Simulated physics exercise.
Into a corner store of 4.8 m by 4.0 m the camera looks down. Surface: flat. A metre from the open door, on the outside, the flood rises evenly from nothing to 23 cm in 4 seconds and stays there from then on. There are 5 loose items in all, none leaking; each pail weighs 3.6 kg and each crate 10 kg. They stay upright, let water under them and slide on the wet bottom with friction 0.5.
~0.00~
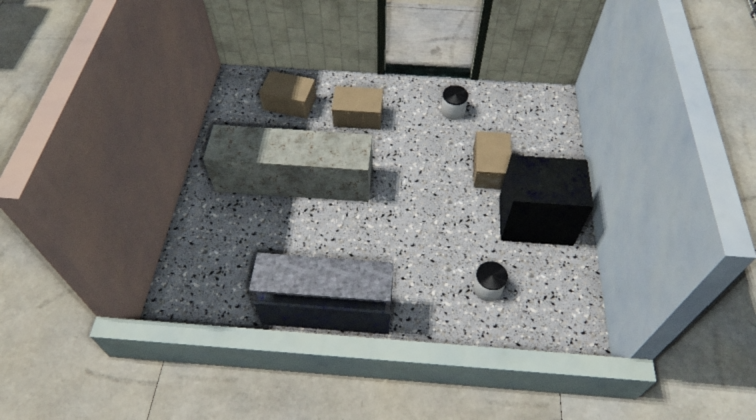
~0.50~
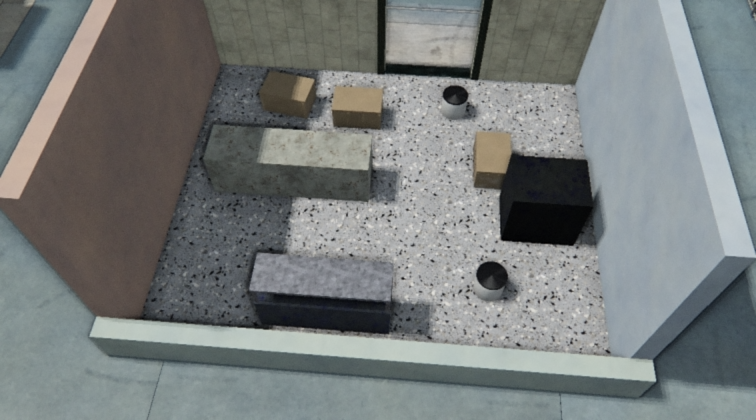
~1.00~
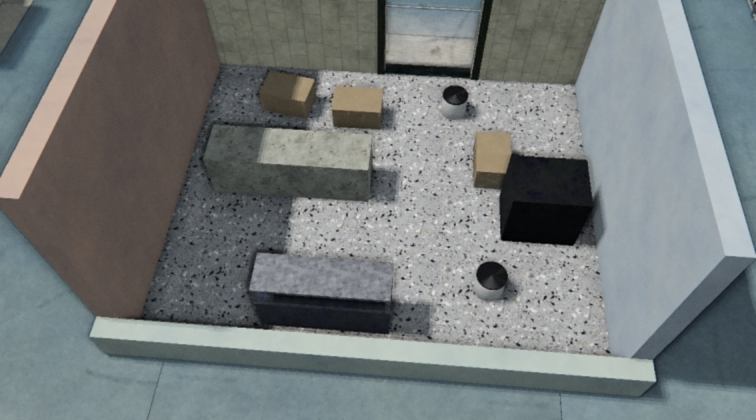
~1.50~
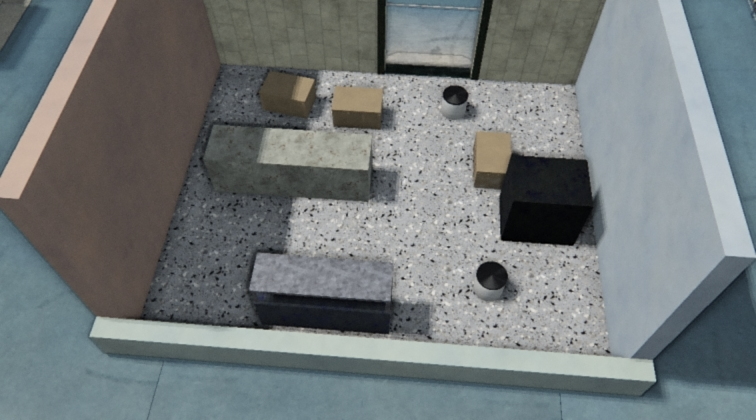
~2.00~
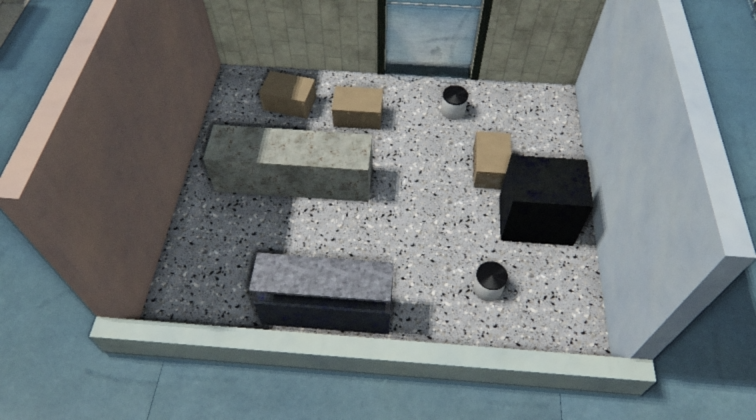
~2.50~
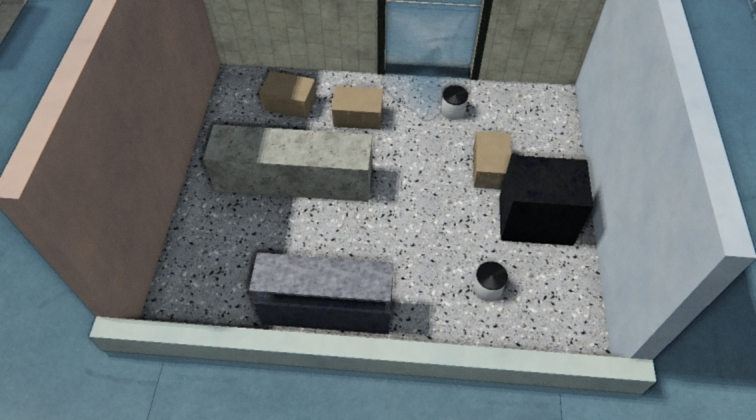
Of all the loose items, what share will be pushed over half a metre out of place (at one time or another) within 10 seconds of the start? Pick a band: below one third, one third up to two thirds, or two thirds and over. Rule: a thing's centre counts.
The share is two thirds and over.
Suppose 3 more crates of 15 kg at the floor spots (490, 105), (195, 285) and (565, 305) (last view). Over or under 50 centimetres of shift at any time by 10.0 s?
Taking them in order, the first is within that distance, the second is within that distance and the third is within that distance.
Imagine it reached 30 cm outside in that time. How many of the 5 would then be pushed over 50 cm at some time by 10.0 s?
Then 5 of them.
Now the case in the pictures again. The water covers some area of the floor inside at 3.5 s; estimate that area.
Flooded: Near 3.0 m2.
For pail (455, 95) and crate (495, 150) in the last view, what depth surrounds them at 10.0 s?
Around 5 cm and 5 cm.
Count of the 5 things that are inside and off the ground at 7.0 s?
2 at that moment.
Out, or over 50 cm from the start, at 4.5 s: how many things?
I make it 1 by then.
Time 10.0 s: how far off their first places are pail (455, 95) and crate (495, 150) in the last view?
First 100 cm, then 120 cm.
After 3.5 s 0 of 5 are over 50 cm from their spots; 0 afloat.
After 4.5 s 1 of 5 are over 50 cm from their spots; 0 afloat.
After 7.0 s 4 of 5 are over 50 cm from their spots; 2 afloat.
After 10.0 s 3 of 5 are over 50 cm from their spots, and 4 have been at some point; 5 afloat.
